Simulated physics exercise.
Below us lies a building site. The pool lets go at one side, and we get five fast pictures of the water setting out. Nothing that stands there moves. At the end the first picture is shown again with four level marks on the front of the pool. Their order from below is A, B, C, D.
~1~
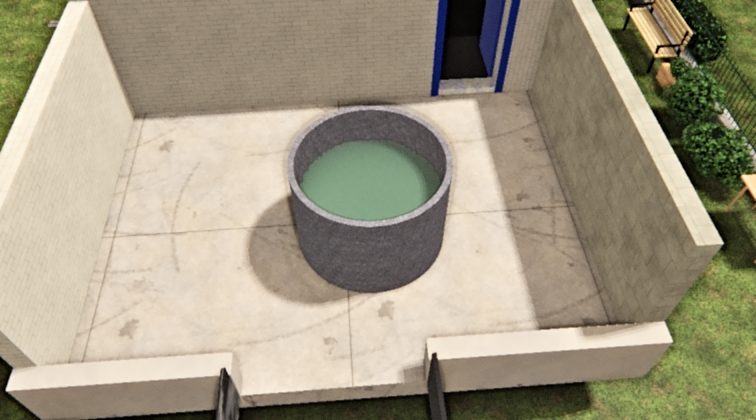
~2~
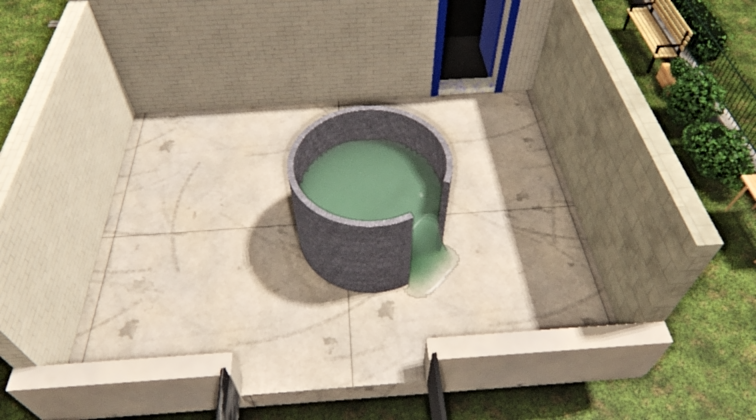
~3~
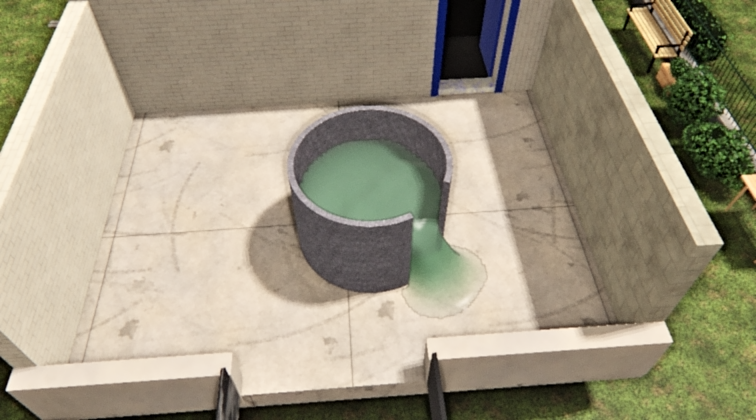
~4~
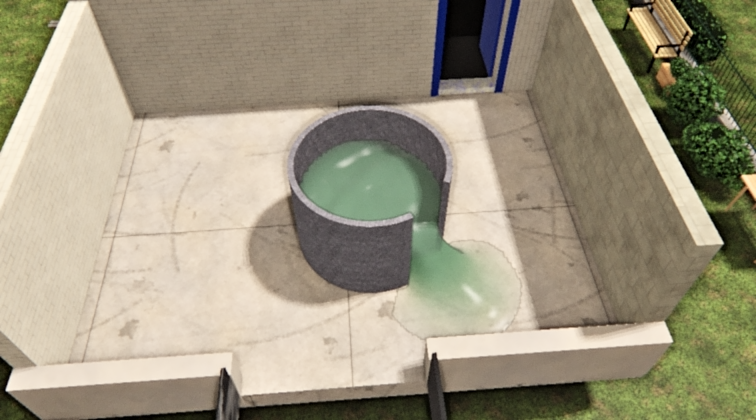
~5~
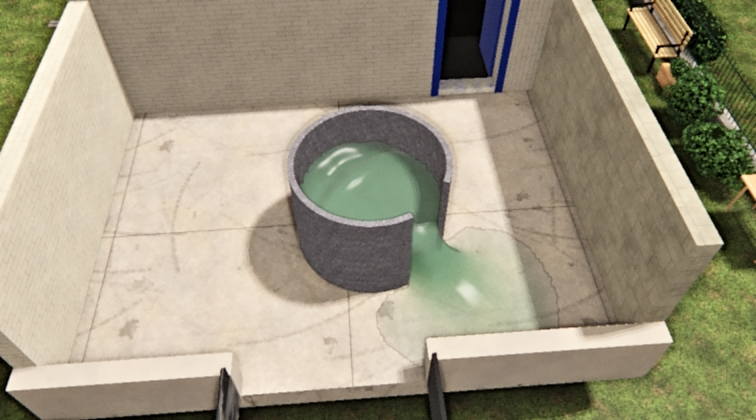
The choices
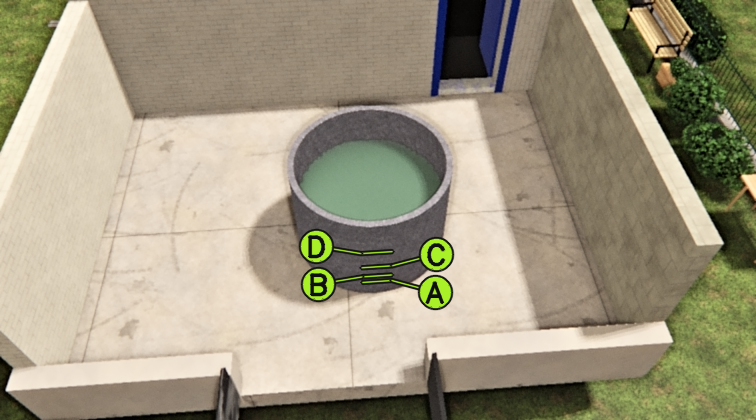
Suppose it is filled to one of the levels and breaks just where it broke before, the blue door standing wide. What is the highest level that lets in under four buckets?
Level C.
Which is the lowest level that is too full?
D.
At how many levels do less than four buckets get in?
Three of them.
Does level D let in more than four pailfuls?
Yes, that goes wrong.
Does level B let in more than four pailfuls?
No, that is safe.
On the marked copy, A at (377, 281); B at (377, 275); C at (376, 266); D at (376, 252); from the bottom up A, B, C, D.
If A is chosen, nothing gets over.
If B is chosen, nothing gets over.
If C is chosen, a bucket or two gets in.
If D is chosen, about 11 bucketfuls get in.
